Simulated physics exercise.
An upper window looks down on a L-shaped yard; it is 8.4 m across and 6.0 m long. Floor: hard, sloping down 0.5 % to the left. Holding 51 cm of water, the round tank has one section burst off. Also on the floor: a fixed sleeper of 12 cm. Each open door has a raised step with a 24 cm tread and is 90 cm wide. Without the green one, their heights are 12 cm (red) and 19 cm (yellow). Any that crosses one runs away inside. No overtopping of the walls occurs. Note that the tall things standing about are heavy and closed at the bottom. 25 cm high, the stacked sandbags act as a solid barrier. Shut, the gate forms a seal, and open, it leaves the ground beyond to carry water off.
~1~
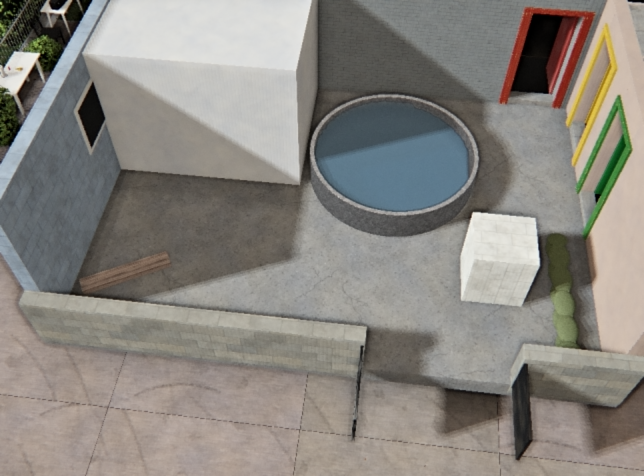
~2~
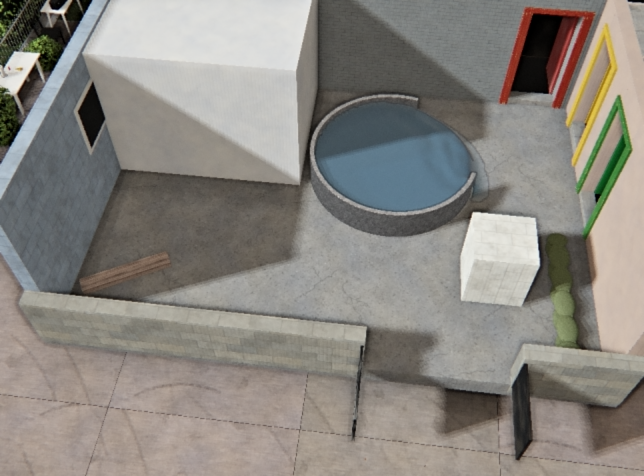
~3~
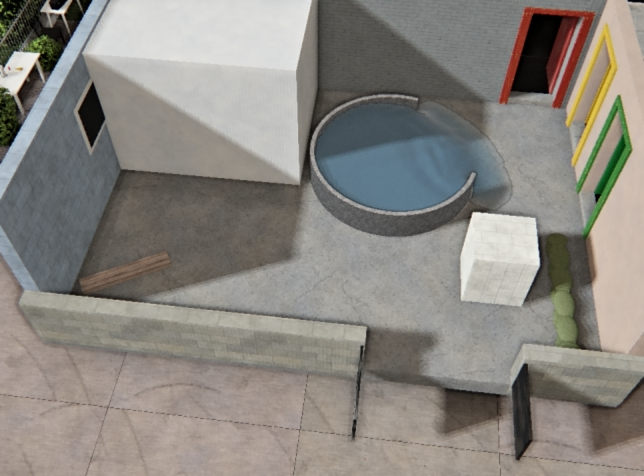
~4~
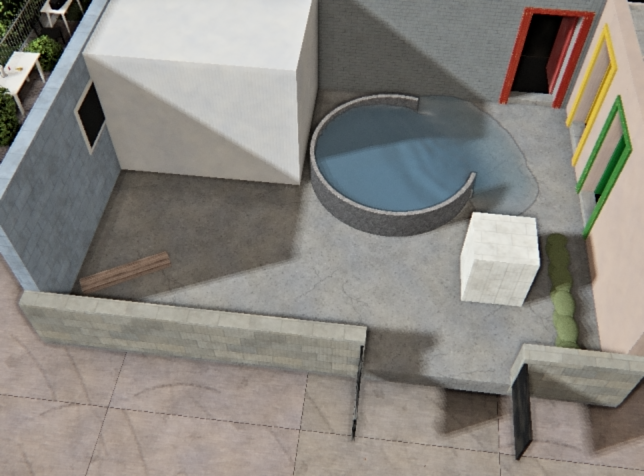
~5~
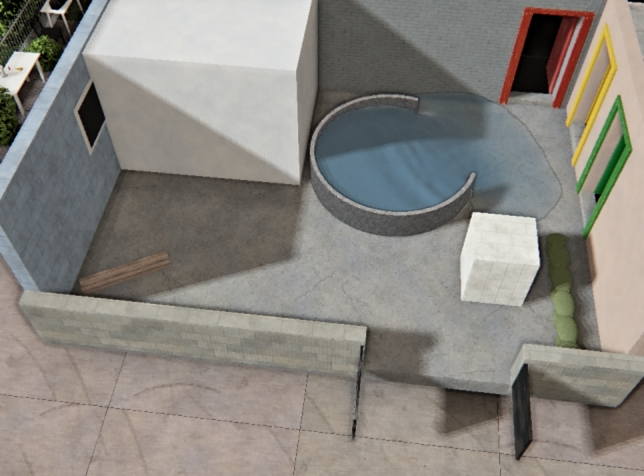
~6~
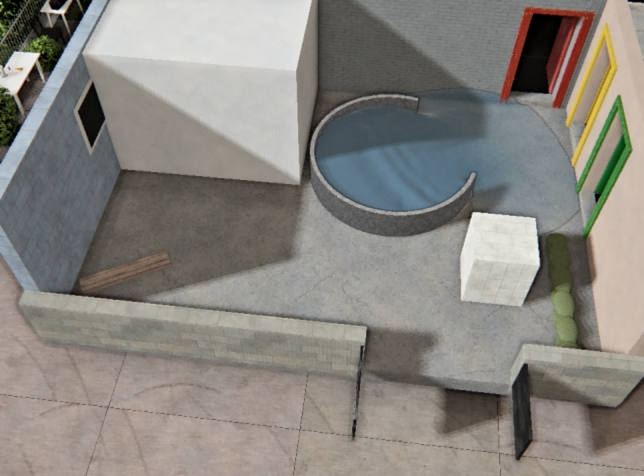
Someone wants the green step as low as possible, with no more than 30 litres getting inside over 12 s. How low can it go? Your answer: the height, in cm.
Around 14.5 cm would do.
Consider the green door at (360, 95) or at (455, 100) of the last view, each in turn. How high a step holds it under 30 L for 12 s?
Roughly 10.0 cm, then roughly 22 cm.
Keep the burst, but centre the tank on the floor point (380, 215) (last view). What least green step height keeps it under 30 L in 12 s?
Near 21 cm.
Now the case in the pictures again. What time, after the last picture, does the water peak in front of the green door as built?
Near 2.0 seconds.
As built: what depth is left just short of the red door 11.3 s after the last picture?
About 10.5 centimetres.
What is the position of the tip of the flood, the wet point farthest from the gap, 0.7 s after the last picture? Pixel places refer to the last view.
The tip of the flood lies near (583, 261).
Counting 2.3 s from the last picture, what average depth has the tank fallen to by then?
Averaged depth comes out at about 21 cm.
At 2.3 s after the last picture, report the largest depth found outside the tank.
Around 35 centimetres.
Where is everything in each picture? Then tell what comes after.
In the first picture, still water, 51 cm deep, in the round tank at (394, 153); the green door at (601, 175) is dry.
In the second picture, the front is at a hidden place, 0.3 m from the gap at (459, 146); 0.5 m2 of floor is wet, 51 cm left at the back.
In the third picture, water pours out at (459, 147) and has run 0.7 m, to (438, 105); about 8 cm deep outside, 51 cm at the back.
In the fourth picture, the gap is at (459, 147), the front 1.2 m out at (533, 193); the back of the round tank holds 51 cm.
In the fifth picture, water pours out at (459, 148) and has run 1.6 m, to (557, 195); about 6 cm deep outside, 51 cm at the back.
In the sixth picture, water pours out at (459, 148) and has run 2.0 m, to (573, 172); about 5 cm deep outside, 51 cm at the back; 0.2 m in a straight line remain to the green door at (601, 175).
Then, 0.7 s after the last picture water covers 25 % of the floor, deepest (46 cm) near (561, 109); 17 cm at the green door, 8 litres in over its 10 cm step.
Then, 2.3 s after the last picture water covers 30 % of the floor, deepest (35 cm) near (562, 115); 18 cm at the green door, 42 litres in over its 10 cm step.
Then, 11.3 s after the last picture water covers 90 % of the floor, deepest (12 cm) near (60, 321); 6 cm at the green door, 99 litres in over its 10 cm step.
At the green door as built, the water peaked near 18 cm, 2.1 s after the last picture.
Run again over the same 12 s with other heights there, 60 litres in over 12 cm, 16 litres over 16 cm. The limit of 30 litres is kept from about 14.5 cm up.
